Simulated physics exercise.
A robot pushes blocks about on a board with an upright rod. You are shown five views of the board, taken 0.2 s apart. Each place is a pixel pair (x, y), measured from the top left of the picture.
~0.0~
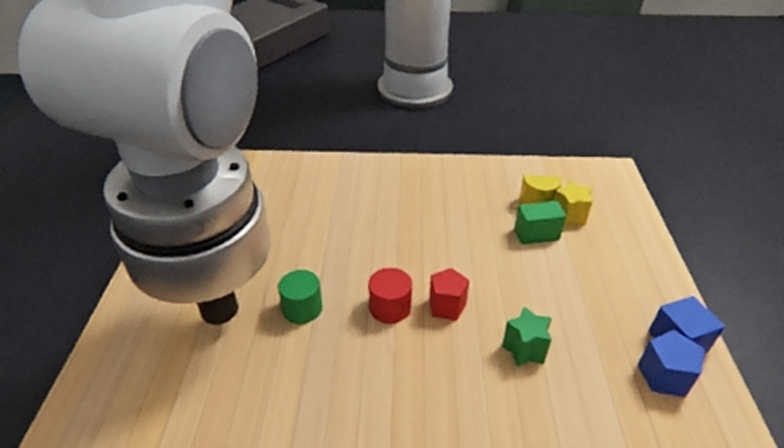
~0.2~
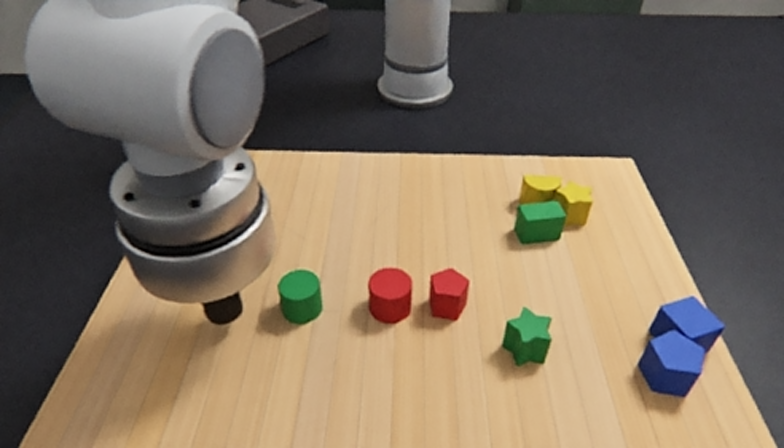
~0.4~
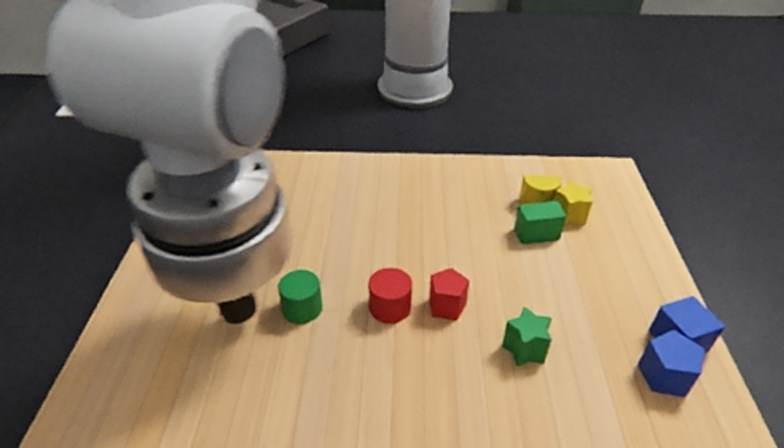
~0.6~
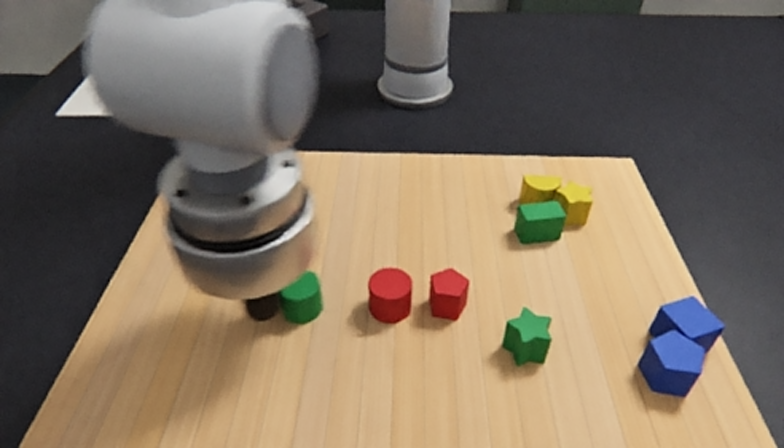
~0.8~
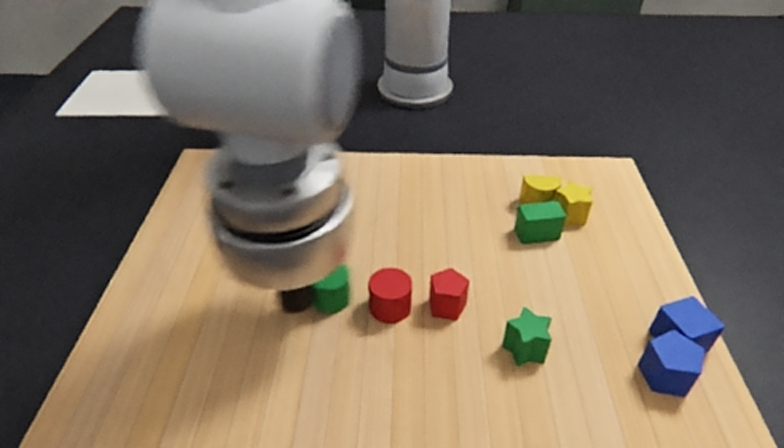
A robot arm with a dark rod moves slowly right across a wooden board toward a green cylinder, while the other coloured blocks sit still. The rod reaches the cylinder's left side, then pushes it right, narrowing the gap to the red cylinder beside a red five-sided block.
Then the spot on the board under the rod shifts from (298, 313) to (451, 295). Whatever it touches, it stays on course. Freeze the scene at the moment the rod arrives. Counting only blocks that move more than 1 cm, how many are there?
I'd say three or more blocks get shifted by more than about 1 cm.
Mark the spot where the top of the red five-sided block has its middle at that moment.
The answer is (532, 292).
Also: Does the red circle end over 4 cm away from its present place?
My answer is yes.
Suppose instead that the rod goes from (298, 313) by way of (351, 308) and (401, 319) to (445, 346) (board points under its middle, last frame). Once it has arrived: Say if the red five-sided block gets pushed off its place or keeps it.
It is moved off its spot.
On the path given first. One third of the way, rod at (350, 294); green circle at (370, 258); red circle at (394, 282).
Two thirds of the way, rod at (402, 288); green circle at (387, 250); red circle at (442, 281); red five-sided block at (482, 284).
At the end, rod at (452, 282); green circle at (387, 250); red circle at (493, 280); red five-sided block at (532, 292), turned 25° clockwise; green star-shaped block unmoved.
